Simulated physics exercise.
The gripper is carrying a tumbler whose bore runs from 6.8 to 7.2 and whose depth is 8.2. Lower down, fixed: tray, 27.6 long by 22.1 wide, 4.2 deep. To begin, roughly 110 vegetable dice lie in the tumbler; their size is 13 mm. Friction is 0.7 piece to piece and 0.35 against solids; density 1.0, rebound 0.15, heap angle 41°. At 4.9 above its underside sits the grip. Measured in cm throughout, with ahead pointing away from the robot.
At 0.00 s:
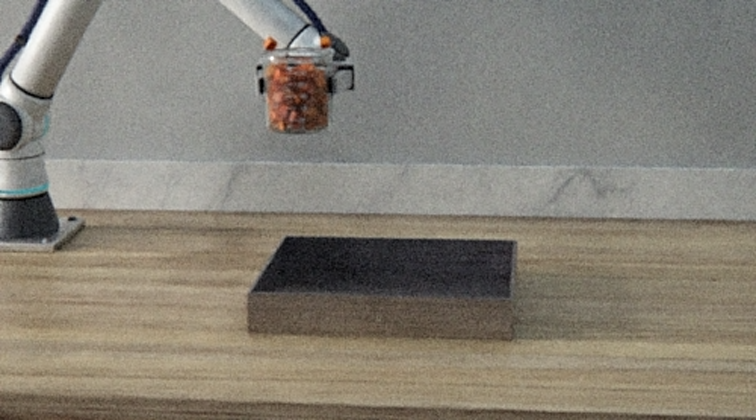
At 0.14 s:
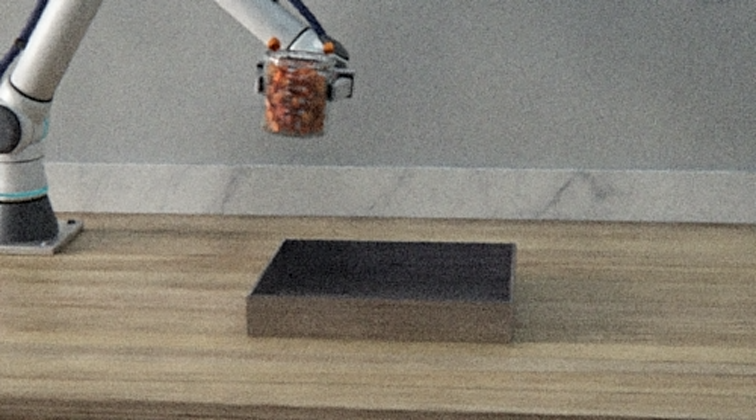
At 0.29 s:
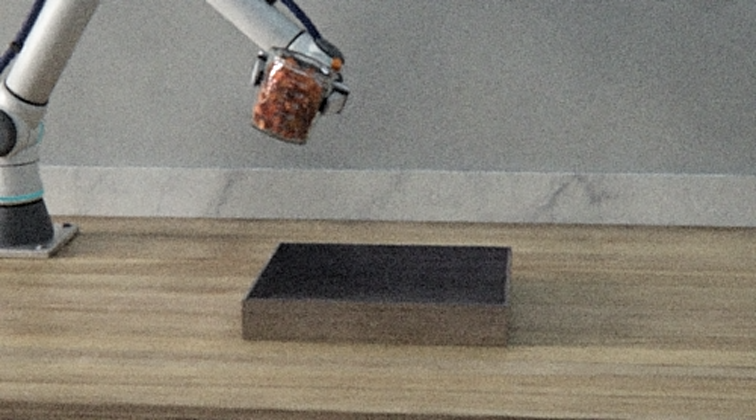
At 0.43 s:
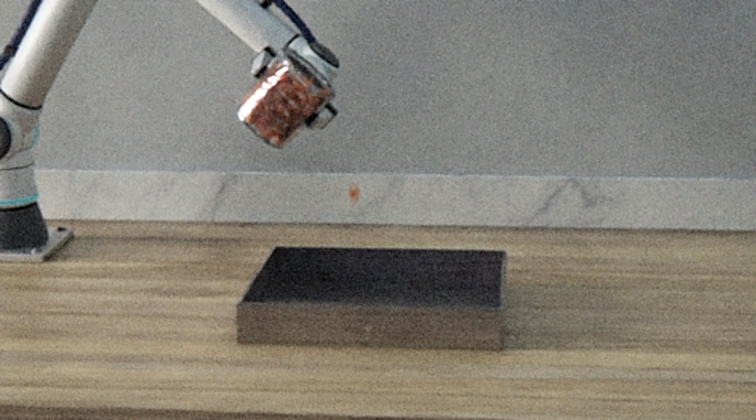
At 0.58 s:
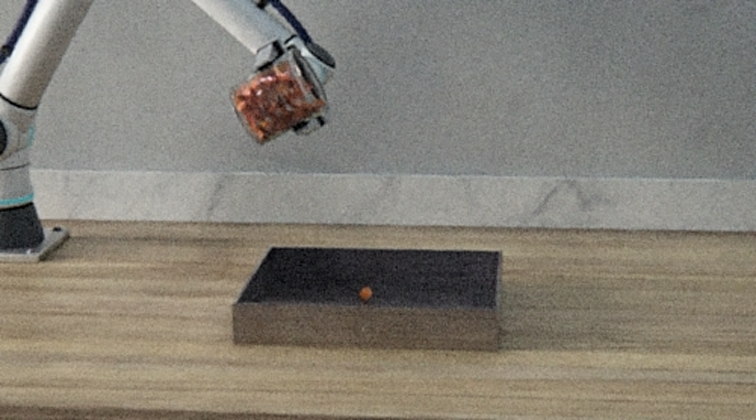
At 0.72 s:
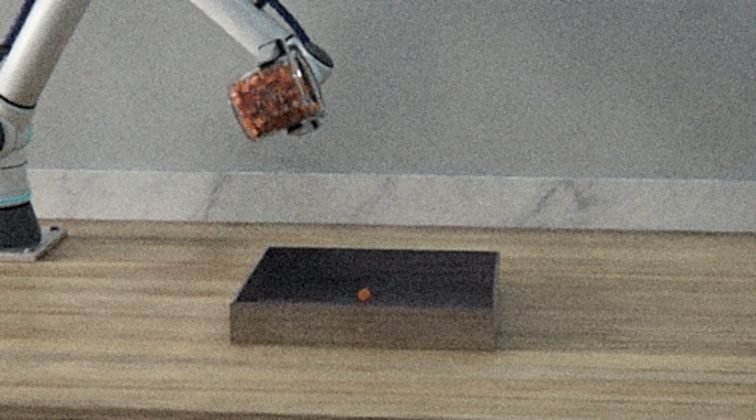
Above a shallow dark tray on a wooden table, a robot arm tilted a clear container of small orange-red pieces further and further over, and a single piece dropped into the tray.
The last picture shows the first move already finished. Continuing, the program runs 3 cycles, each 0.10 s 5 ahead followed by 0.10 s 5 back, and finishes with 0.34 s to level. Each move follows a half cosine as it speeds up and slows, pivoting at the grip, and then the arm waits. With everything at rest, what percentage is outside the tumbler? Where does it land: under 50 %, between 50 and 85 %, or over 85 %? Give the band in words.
It falls in the band between 50 and 85 %.
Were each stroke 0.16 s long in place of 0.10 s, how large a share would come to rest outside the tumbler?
In that case about 30 in a hundred.
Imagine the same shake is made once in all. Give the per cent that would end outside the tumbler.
Estimate for that case: 40 %.
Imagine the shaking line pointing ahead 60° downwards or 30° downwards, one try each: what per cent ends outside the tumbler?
Roughly 20 per cent, then 25 per cent.
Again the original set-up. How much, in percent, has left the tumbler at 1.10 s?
About 45 in a hundred parts are out by then.
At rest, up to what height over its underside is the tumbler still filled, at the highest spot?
Height at rest: Approx. 5.5 cm.
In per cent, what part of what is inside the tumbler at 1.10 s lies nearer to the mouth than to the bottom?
Something near 85 per cent is there.
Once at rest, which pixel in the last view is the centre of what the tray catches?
It sits close to (423, 306).
After 1.10 s, tilted 67° forward, highest piece 27 above the table; 63 in the tumbler, 34 in the tray, 3 on the table or floor, 13 in flight or on a rim.
After 1.47 s, tilted 39° forward, highest piece 25 above the table; 66 in the tray, 37 in the tumbler, 6 on the table or floor, 4 in flight or on a rim.
After 1.86 s, level, highest piece 26 above the table; 70 in the tray, 37 in the tumbler, 6 on the table or floor.
After 2.91 s, level, highest piece 26 above the table; 70 in the tray, 37 in the tumbler, 6 on the table or floor.
At rest, 70 in the tray, 37 in the tumbler, 6 on the table or floor. That is 67 % outside the tumbler.
